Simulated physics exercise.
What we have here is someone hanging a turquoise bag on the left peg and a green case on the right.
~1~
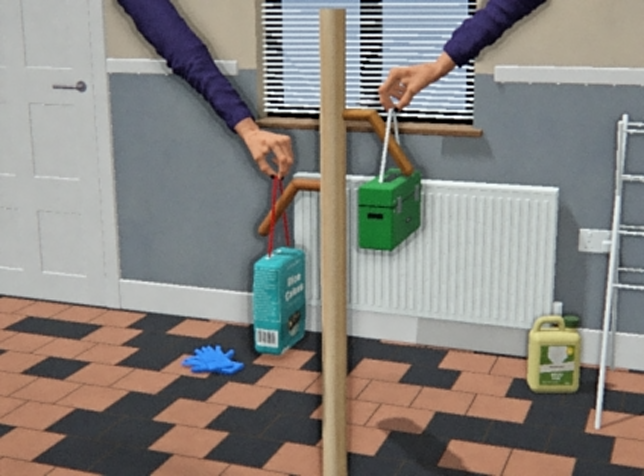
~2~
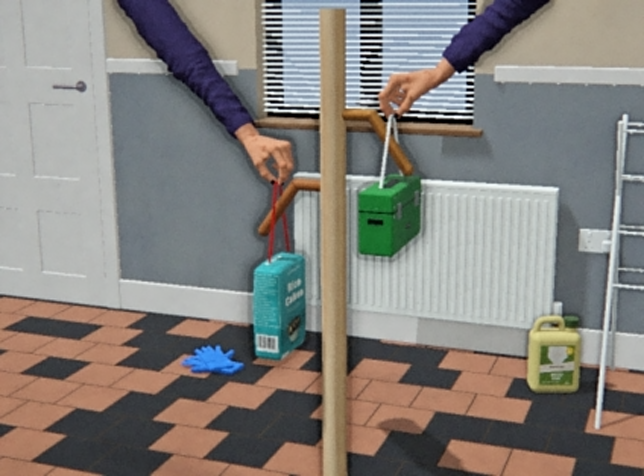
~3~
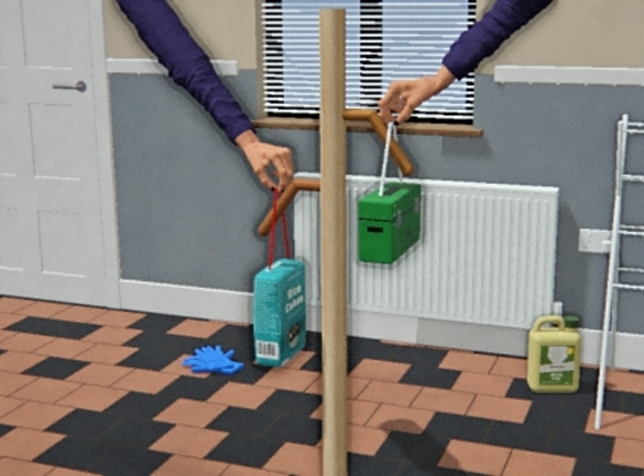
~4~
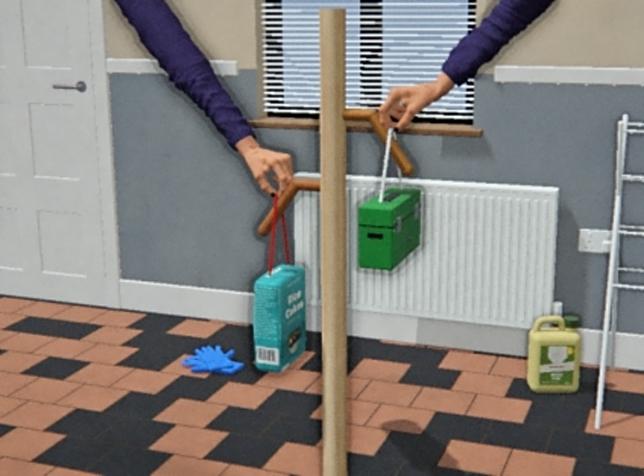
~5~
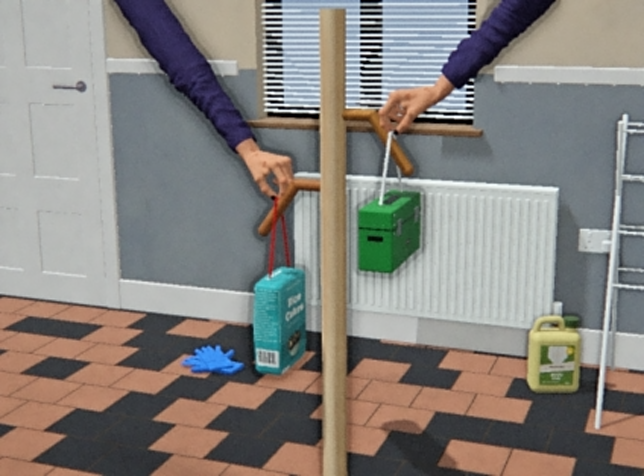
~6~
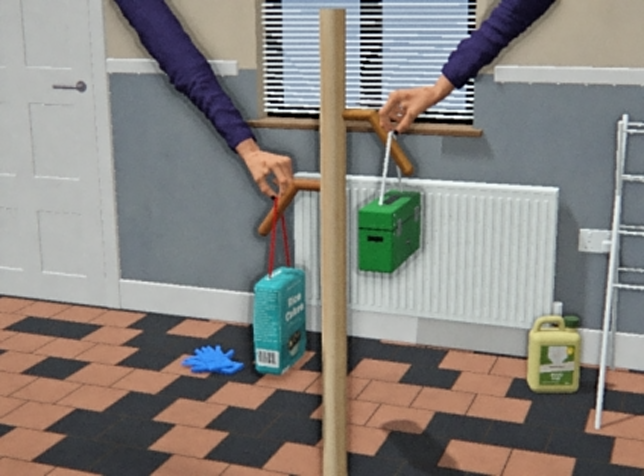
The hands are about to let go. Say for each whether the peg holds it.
My prediction: The turquoise bag is going to come off the peg; the green case is going to come off the peg.
Then, 0.38 s on from there, turquoise bag on the floor; green case falling near (391, 412).
Then, 0.68 s on from there, turquoise bag on the floor; green case on the floor.
In the end, turquoise bag on the floor; green case on the floor. The turquoise bag drops to the floor and the green case comes down.
